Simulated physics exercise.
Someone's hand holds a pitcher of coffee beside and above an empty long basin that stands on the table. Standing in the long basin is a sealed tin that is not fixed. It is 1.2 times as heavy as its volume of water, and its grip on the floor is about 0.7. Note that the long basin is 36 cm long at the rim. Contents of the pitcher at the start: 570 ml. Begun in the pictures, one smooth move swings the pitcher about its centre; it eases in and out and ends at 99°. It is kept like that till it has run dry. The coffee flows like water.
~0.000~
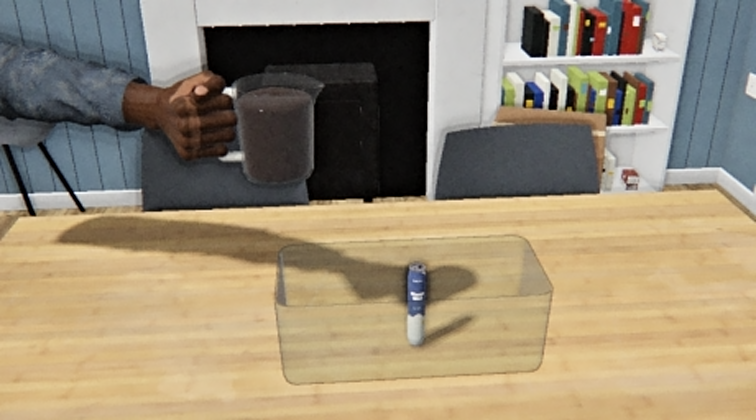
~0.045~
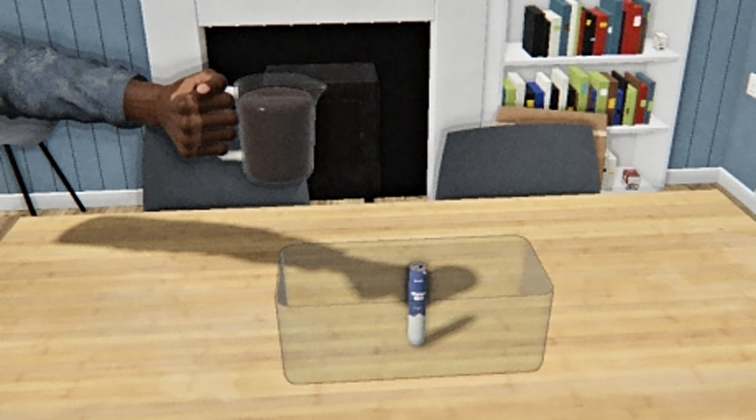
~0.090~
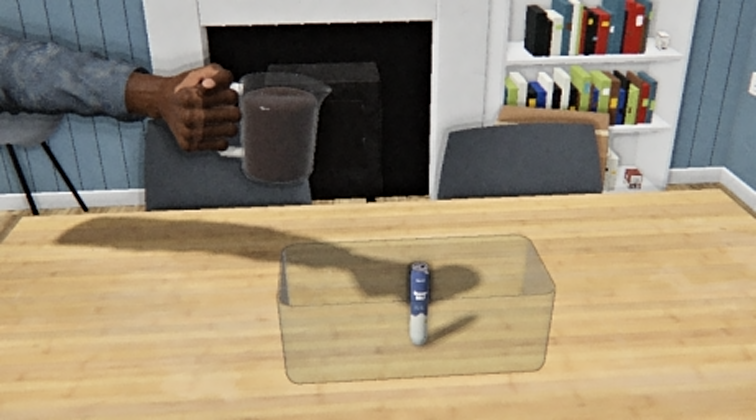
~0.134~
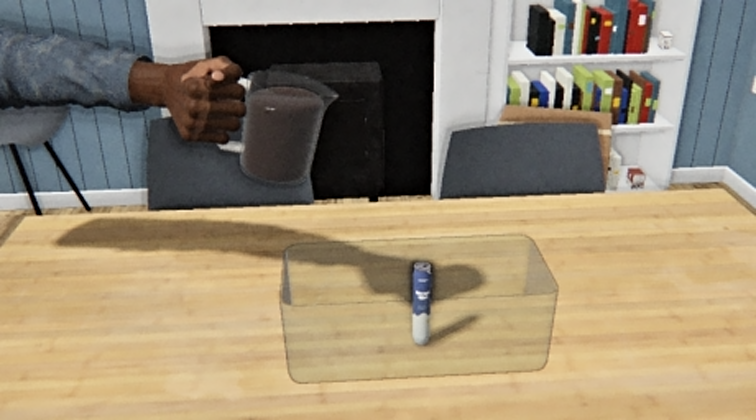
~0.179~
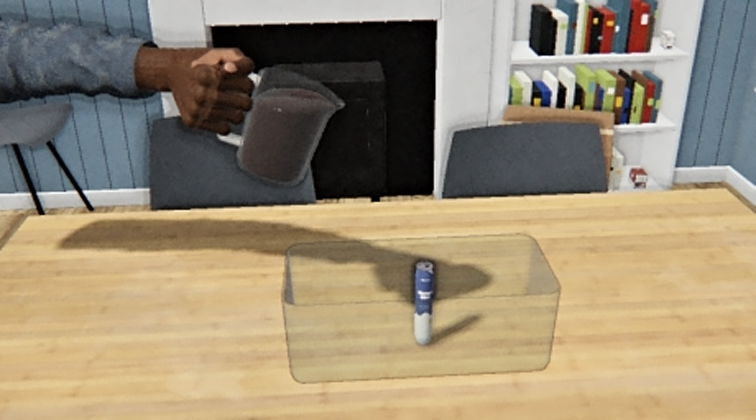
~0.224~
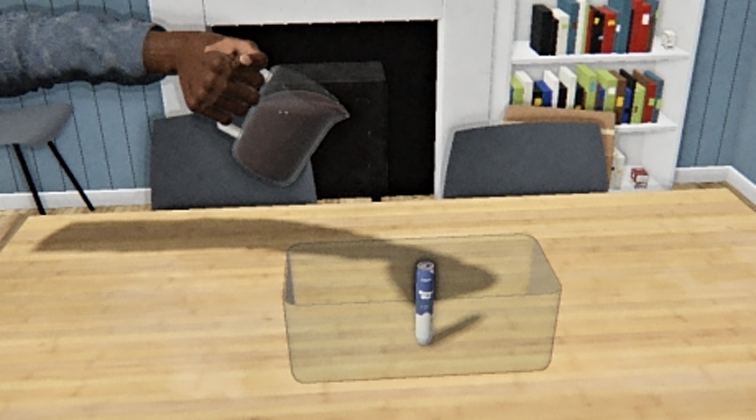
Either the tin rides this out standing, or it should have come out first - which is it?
It tumbles over.
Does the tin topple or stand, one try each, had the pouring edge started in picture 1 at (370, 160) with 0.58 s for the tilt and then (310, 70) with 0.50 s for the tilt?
Run one: It tumbles. Run two: It tumbles.
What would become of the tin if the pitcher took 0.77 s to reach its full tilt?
Outcome - the tin ends up overturned.
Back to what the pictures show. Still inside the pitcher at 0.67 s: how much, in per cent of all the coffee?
Remaining share: Approx. 20 %.
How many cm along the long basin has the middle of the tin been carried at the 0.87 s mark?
Roughly 9 cm.
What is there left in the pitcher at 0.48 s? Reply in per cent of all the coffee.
I'd put it near 60 percent.
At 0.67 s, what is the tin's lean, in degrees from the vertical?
Tilt: Around 5 degrees.
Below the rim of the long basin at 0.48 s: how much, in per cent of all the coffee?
Around 5%.
Then, 0.48 s in, the tilt is 92° and 61 per cent is still to pour; the tin stands where it began.
Then, 0.67 s in, the tilt is 99° and 21 per cent is still to pour; the tin leans 5°.
Then, 0.87 s in, the tilt is 99° and 6 per cent is still to pour; the tin lies on its side.
Then, 1.08 s in, the tilt is 99° and 1 per cent is still to pour; the tin lies on its side.
Finally, the tin lies on its side.
